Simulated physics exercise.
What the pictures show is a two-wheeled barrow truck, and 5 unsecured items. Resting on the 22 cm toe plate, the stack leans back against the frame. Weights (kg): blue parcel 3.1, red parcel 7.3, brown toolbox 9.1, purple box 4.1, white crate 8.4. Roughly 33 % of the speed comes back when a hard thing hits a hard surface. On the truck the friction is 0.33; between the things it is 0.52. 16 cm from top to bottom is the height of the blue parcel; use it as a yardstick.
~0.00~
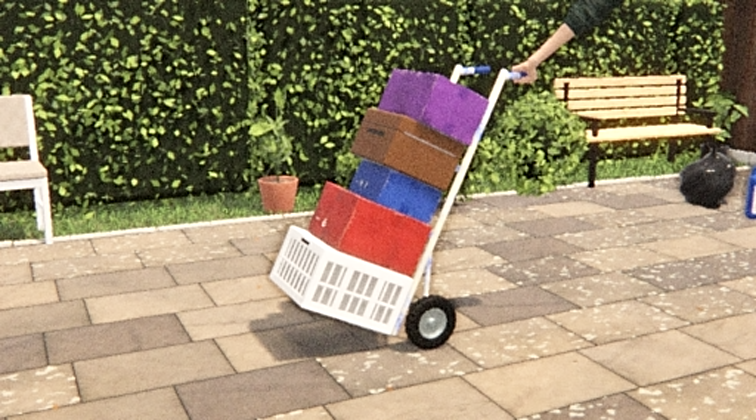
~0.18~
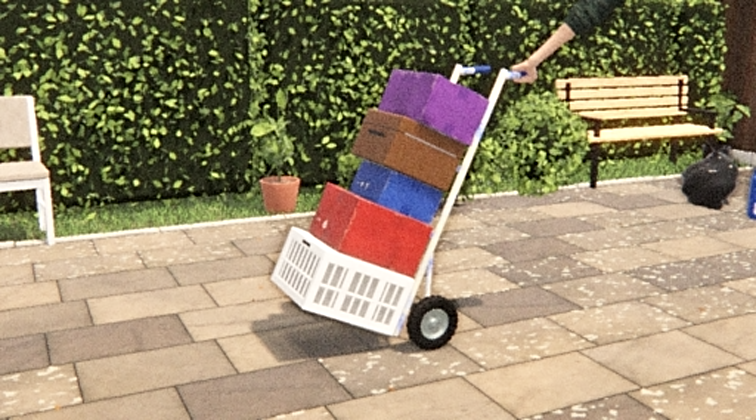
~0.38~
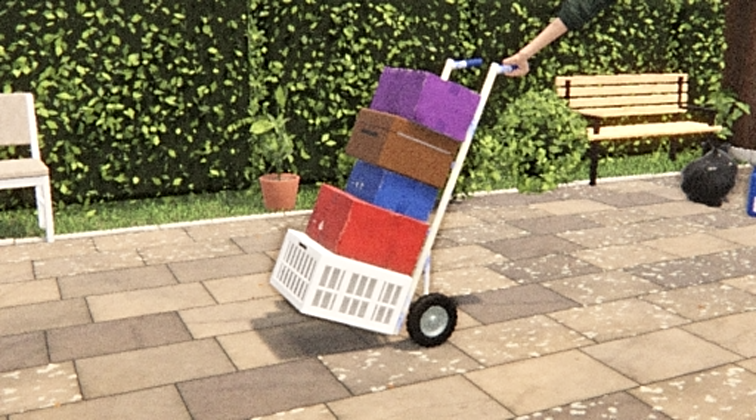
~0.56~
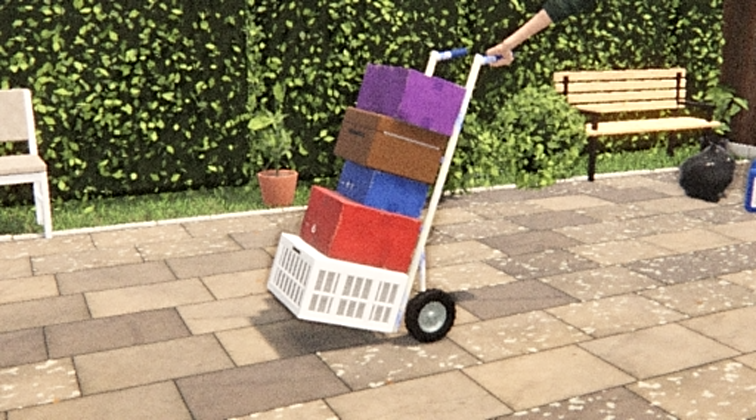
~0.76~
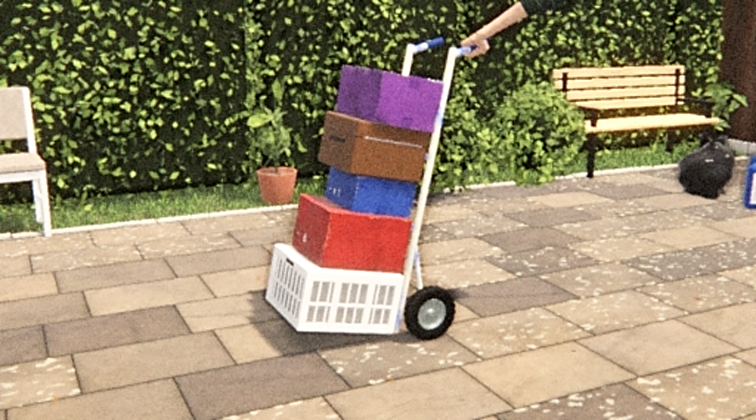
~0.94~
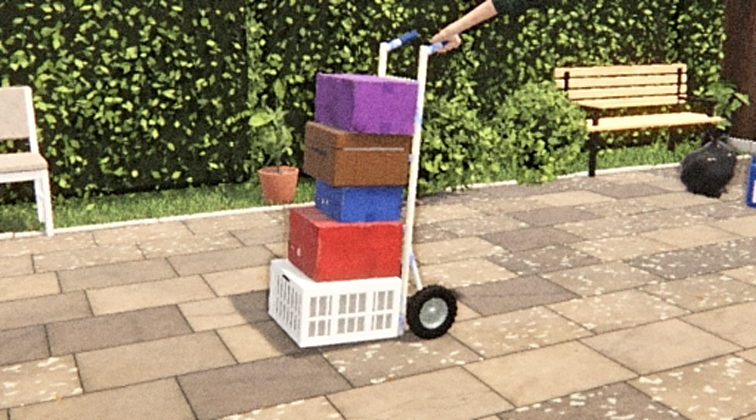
At the start, a hand holds a two-wheeled hand truck tilted back to the right, stacked with a white crate, red parcel, blue parcel, brown toolbox and purple box. The hand then pushes the handle leftward, slowly at first, and the truck and its stack swing up until they stand nearly upright.
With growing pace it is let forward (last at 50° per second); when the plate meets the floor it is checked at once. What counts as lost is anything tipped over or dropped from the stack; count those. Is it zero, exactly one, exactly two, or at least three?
It is zero.
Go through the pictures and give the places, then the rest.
In the first frame, 25° short of upright; blue parcel (395, 191); red parcel (369, 230).
In the second frame, 25° short of upright; white crate (341, 280); brown toolbox (407, 150).
In the third frame, 22° short of upright; purple box (424, 103); white crate (339, 281).
In the fourth frame, 18° short of upright; brown toolbox (390, 145); purple box (409, 99).
In the fifth frame, 12° short of upright; white crate (333, 288); brown toolbox (373, 147).
In the sixth frame, 4° short of upright; blue parcel (358, 197); red parcel (344, 242).
By 1.14 s, truck upright; blue parcel rocked 5° off its seat near (342, 202); red parcel rocked 3° off its seat near (335, 249); purple box rocked 5° off its seat.
By 1.24 s, truck upright; blue parcel rocked 8° off its seat near (341, 200); red parcel 2 cm from its spot near (335, 249); purple box rocked 8° off its seat.
By 1.54 s, truck upright; blue parcel 2 cm from its spot near (346, 203); purple box 5 cm from its spot; brown toolbox 2 cm from its spot.
When it is over (2.0 s), all 5 within 10 cm of the start. End places, in pixels of the last picture, blue parcel near (350, 203), red parcel near (340, 249).
